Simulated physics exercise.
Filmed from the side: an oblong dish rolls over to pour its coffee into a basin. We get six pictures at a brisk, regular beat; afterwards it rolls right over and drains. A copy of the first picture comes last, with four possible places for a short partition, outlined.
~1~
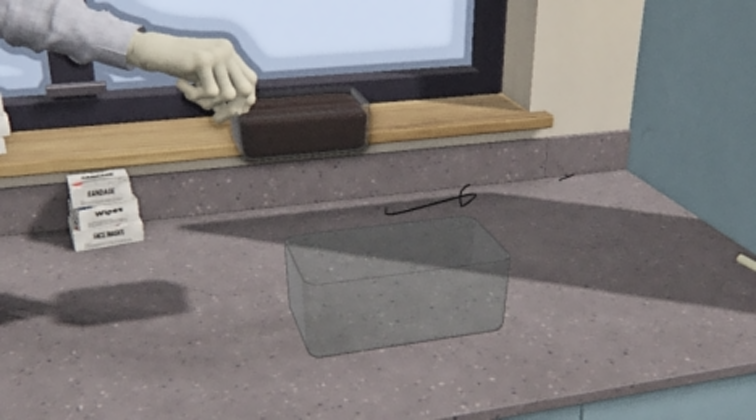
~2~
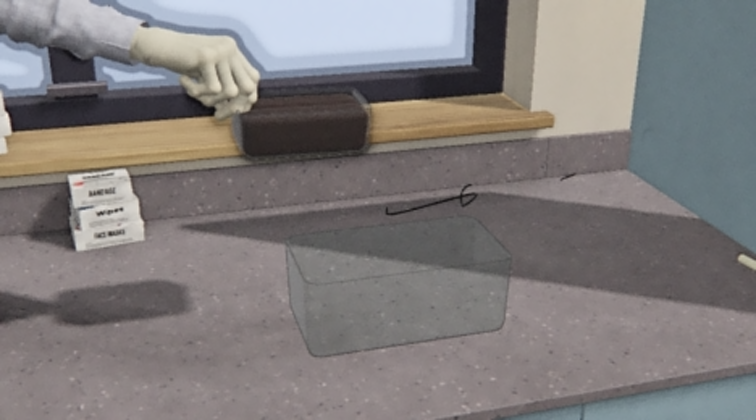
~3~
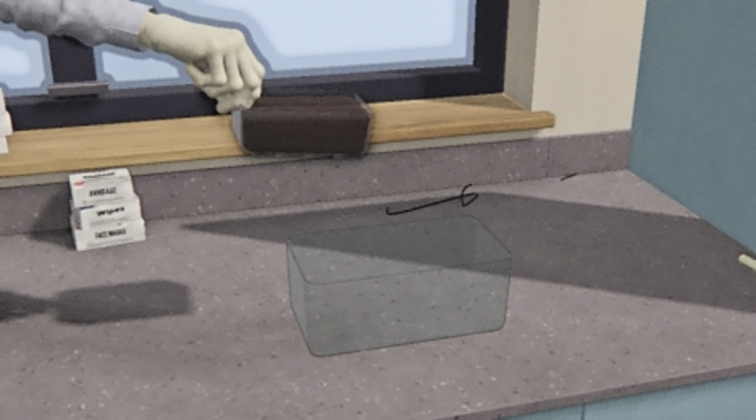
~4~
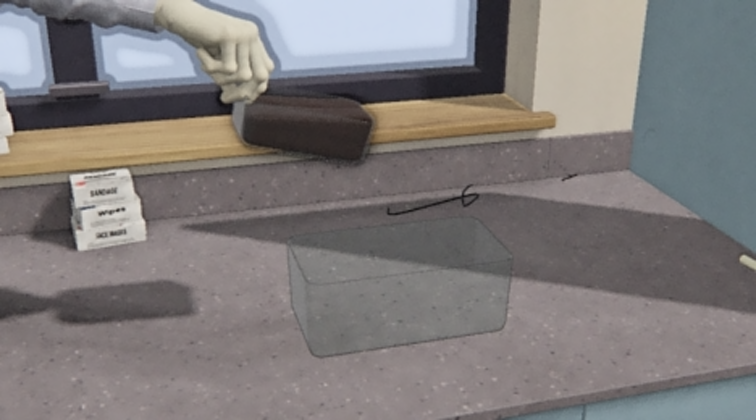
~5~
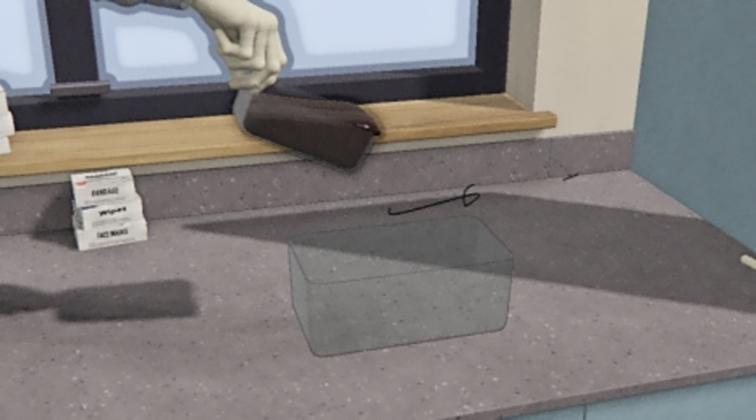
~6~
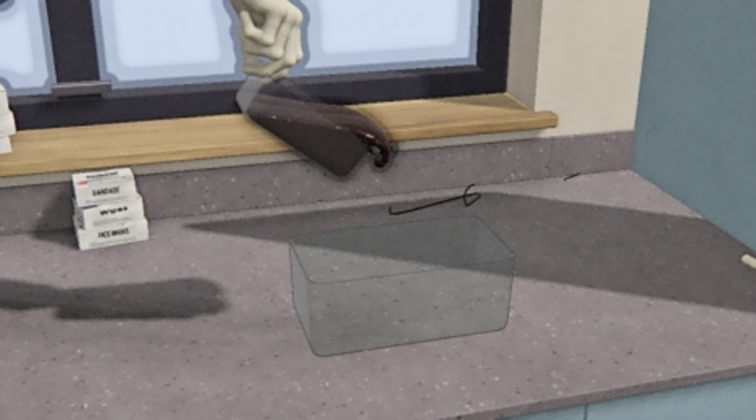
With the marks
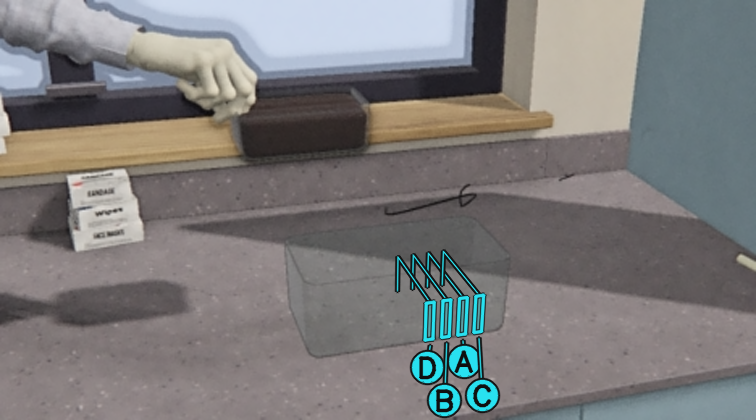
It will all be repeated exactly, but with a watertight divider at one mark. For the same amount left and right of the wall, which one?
Choose D.
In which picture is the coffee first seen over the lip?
Picture 5.
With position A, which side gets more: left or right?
More ends on the left.
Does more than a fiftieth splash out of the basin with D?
Yes, it does.
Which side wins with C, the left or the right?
The left one.
In cyan, A at (462, 340); B at (446, 343); C at (479, 338); D at (430, 345).
For position A, about 87 % ends left of the wall and 4 % right of it; 9 % is lost outside.
For position B, about 78 % ends left of the wall and 10 % right of it; 12 % is lost outside.
For position C, about 85 % ends left of the wall and 3 % right of it; 12 % is lost outside.
For position D, about 50 % ends left of the wall and 39 % right of it; 11 % is lost outside.
